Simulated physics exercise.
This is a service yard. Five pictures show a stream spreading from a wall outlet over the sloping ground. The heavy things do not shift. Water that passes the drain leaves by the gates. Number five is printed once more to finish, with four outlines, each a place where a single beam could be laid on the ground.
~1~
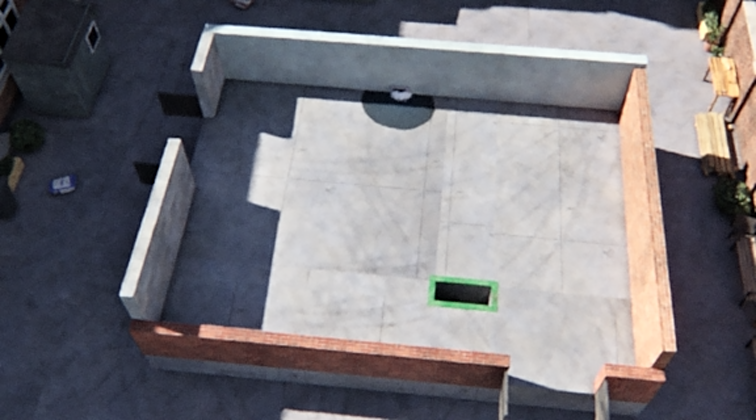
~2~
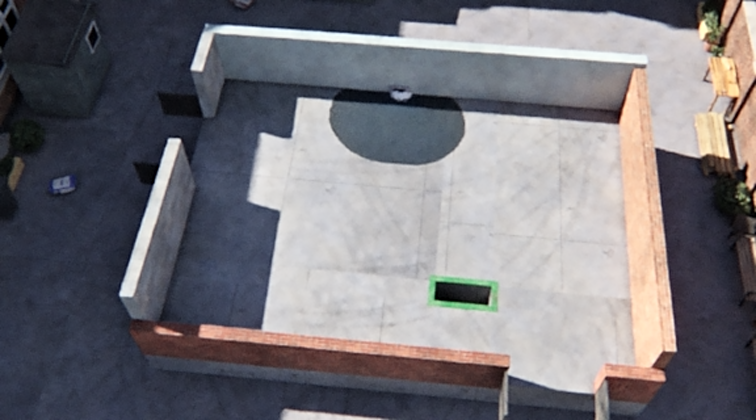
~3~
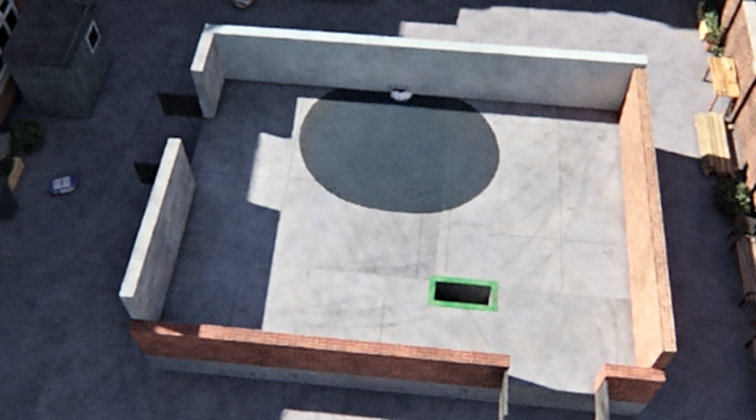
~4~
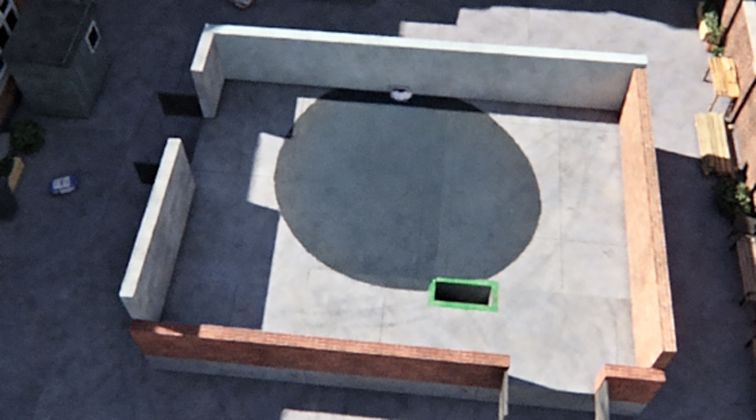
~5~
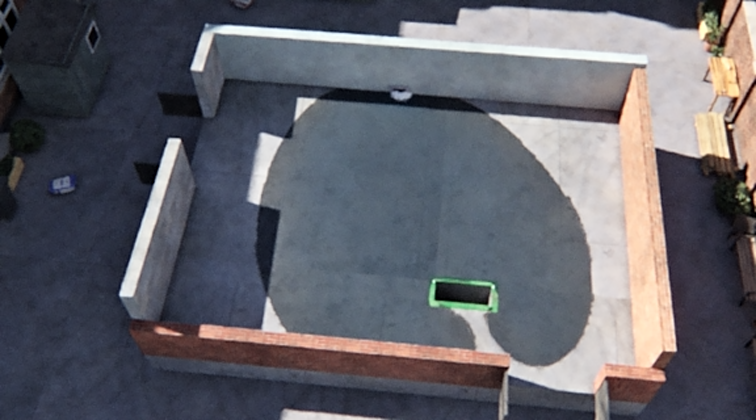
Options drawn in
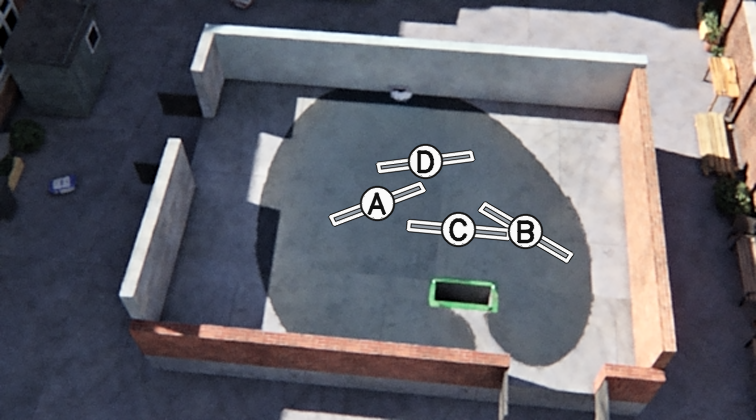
A dark patch of water spreads across the pale floor of a walled service yard, seen from high above by a still camera. White walls stand at the back and left, brick-red ones at the right and front, with gaps at left and lower right and a green-edged drain pit near the front. From the back wall, the water widens forward, reaches the pit and flows around it.
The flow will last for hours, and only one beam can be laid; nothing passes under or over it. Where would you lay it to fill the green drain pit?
Use spot B.
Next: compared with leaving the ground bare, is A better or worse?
Spot A is worse.
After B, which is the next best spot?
A it is.
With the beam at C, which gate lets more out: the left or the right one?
The right one.
On the marked copy, A from (332, 220) to (421, 187); B from (482, 207) to (569, 257); C from (408, 225) to (508, 234); D from (379, 167) to (471, 155).
With A, about 18 % of the stream runs into the green drain pit, about 82 % out by the gates.
With B, about 25 % of the stream runs into the green drain pit, about 74 % out by the gates.
With C, about 4 % of the stream runs into the green drain pit, about 94 % out by the gates.
With D, about 5 % of the stream runs into the green drain pit, about 94 % out by the gates.
